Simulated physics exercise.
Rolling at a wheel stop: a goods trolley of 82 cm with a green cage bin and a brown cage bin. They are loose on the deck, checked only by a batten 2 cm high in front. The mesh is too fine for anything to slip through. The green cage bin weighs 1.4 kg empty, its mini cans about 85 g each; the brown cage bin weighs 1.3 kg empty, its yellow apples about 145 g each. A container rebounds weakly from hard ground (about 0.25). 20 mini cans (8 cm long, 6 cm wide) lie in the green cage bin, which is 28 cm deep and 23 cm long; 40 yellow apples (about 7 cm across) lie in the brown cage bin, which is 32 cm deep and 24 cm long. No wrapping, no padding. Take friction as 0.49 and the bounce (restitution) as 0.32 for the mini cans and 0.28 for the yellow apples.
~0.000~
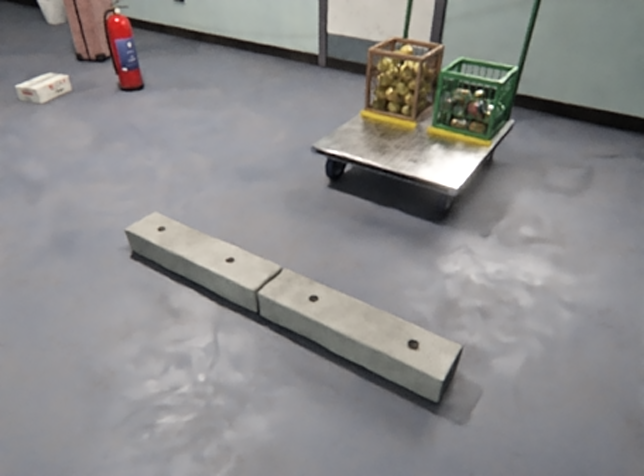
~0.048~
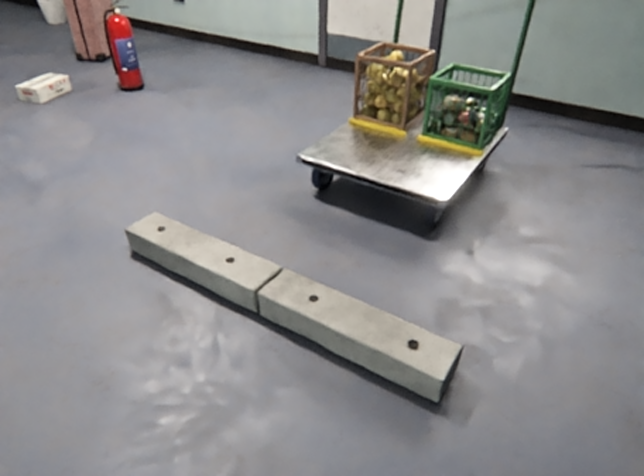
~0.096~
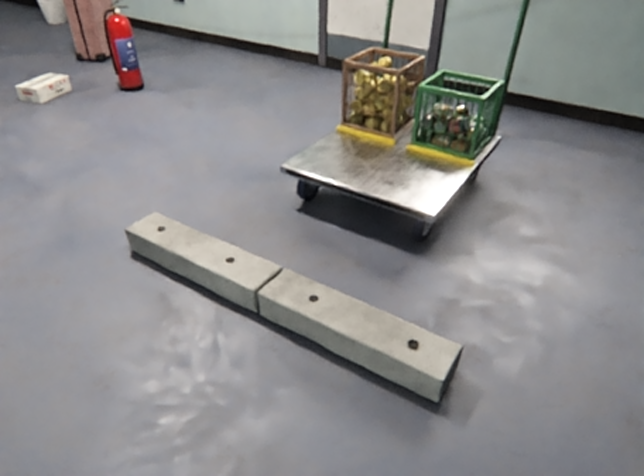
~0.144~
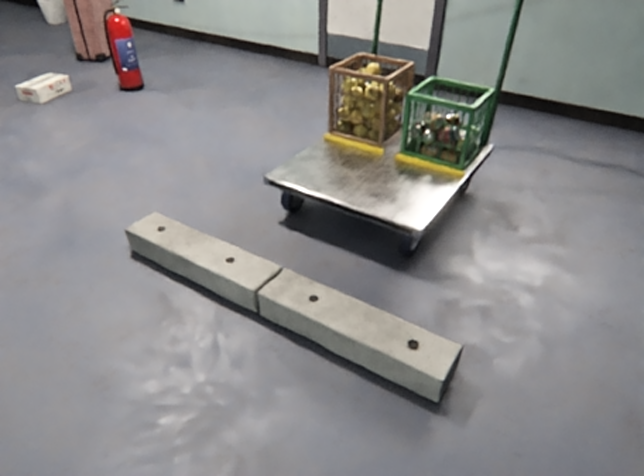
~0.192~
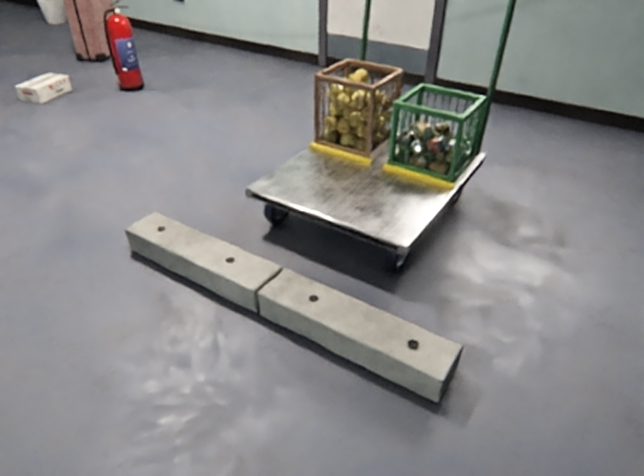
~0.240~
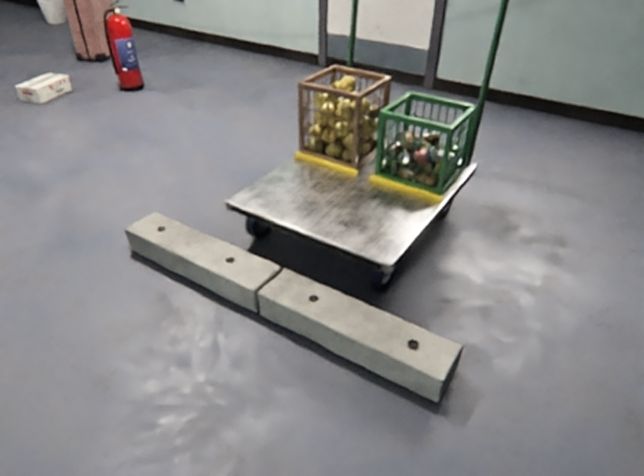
A flat trolley carrying a brown crate and a green crate rolls closer to a low concrete barrier.
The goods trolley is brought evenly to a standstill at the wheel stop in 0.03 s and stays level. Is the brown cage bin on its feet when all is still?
The brown cage bin topples.
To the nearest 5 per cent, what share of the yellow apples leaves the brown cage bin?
About 50 per cent.
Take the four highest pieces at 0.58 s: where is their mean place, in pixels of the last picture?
Around (300, 128).
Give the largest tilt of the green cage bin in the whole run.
At most some 35°.
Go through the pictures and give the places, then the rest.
In the first frame (places track the rim corner closest to us here), brown cage bin (422, 57); green cage bin (501, 81); 72 cm to go; all still inside.
The second frame shows brown cage bin (411, 64); green cage bin (493, 89); 60 cm to go.
The third frame shows brown cage bin (400, 70); green cage bin (484, 97); 49 cm to go.
The fourth frame shows brown cage bin (387, 78); green cage bin (474, 106); 37 cm to go.
The fifth frame shows brown cage bin (374, 86); green cage bin (463, 116); 26 cm to go.
The sixth frame shows brown cage bin (359, 94); green cage bin (452, 127); 14 cm to go; all still inside.
After 0.28 s, the jolt starts.
After 0.40 s, the green cage bin leans 24° with 0 of 20 out and the brown cage bin leans 31° with 0 of 40 out.
After 0.58 s, the green cage bin leans 35° with 0 of 20 out and the brown cage bin is down with 1 of 40 out.
After 0.88 s, the green cage bin is upright with 0 of 20 out and the brown cage bin is down with 12 of 40 out.
Final count (at 1.32 s), the green cage bin is upright with 0 of 20 out and the brown cage bin is down with 20 of 40 out. Greatest lean of the brown cage bin, 95°.
